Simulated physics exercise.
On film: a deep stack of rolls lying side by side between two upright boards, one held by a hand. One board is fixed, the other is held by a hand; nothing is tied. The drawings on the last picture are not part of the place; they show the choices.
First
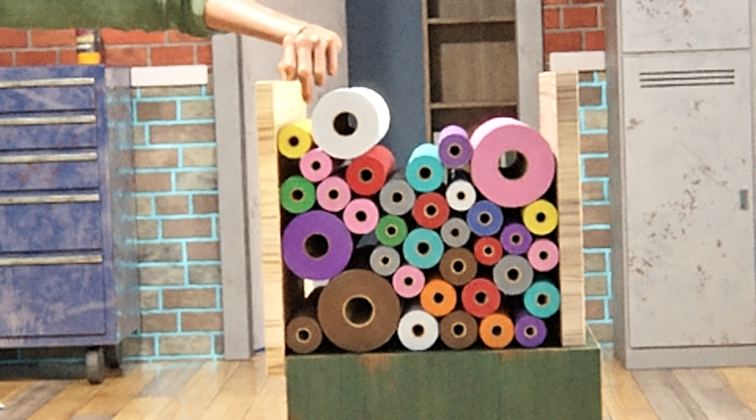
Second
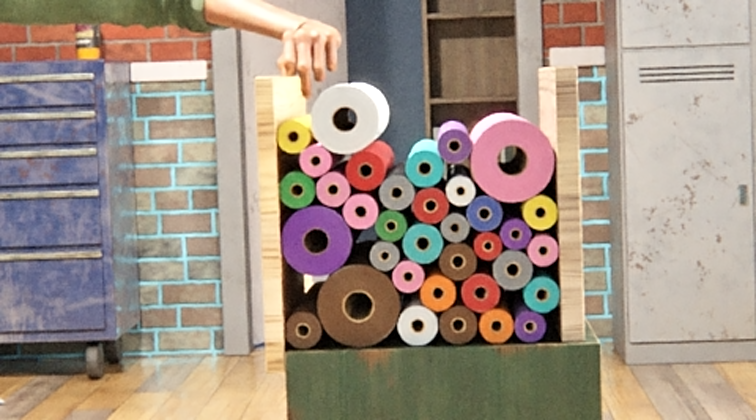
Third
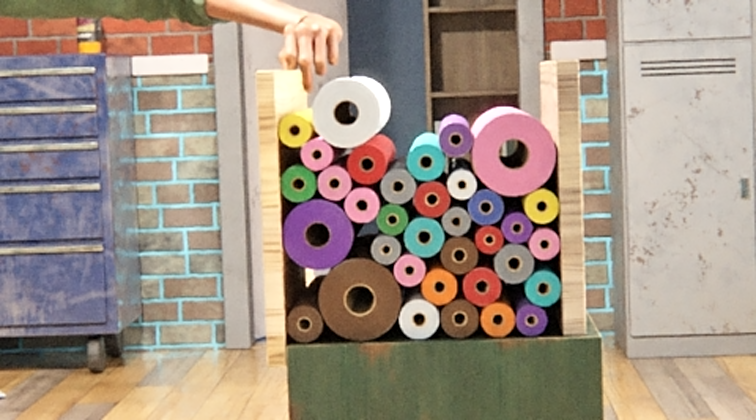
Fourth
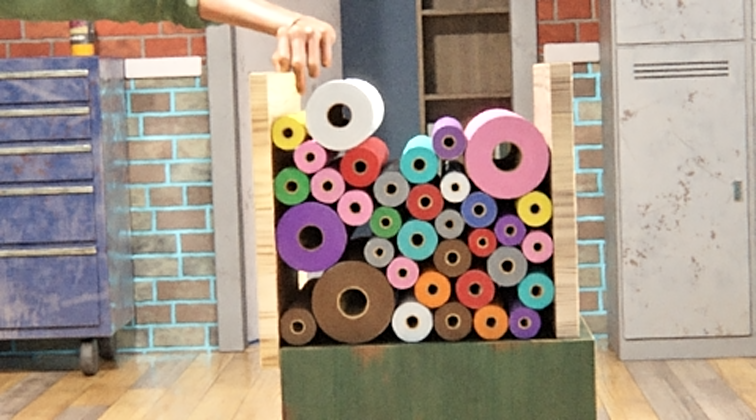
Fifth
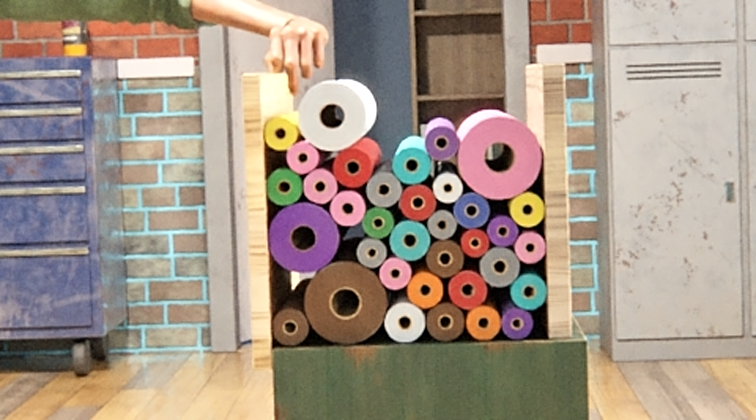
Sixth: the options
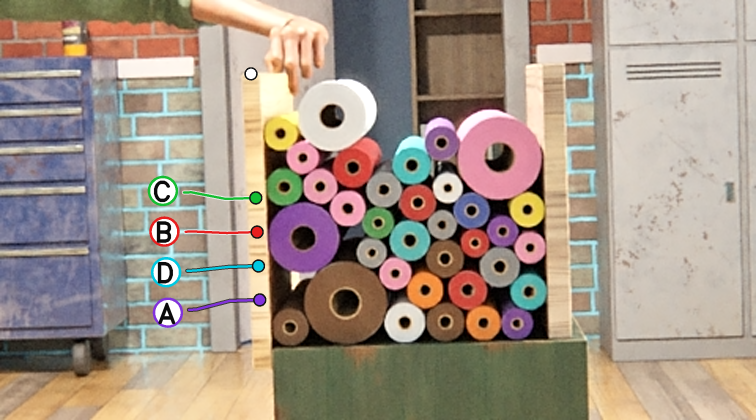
A hand holds the left board beside a stack of colourful rolls, which barely moves.
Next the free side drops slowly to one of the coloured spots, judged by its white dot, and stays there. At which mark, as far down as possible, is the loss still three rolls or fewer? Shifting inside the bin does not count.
It can be let down to C.
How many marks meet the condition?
One of the four.
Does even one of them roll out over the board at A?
Yes, at A.
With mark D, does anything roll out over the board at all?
Yes, at D.
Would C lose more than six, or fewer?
Fewer than six.
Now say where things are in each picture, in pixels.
A brown roll (303, 335); a purple roll (530, 331); a pink roll (409, 281), in the first picture.
A pink roll (408, 276); a green roll (391, 226), in the second picture.
A blue roll (486, 208); a green roll (298, 184), in the third picture.
A white roll (455, 187); side board (281, 208), in the fourth picture.
A brown roll (290, 327); a purple roll (517, 324); a pink roll (396, 273), in the fifth picture.
On the marked copy, A at (260, 300); B at (257, 232); C at (256, 198); D at (258, 266); the white dot at (251, 74).
With C. Early on, top of the board (264, 132).
Further on, top of the board (266, 196).
At the end, top of the board (266, 197), one out over the board.
As for the rest, A four out over the board; B four out over the board; D four out over the board.
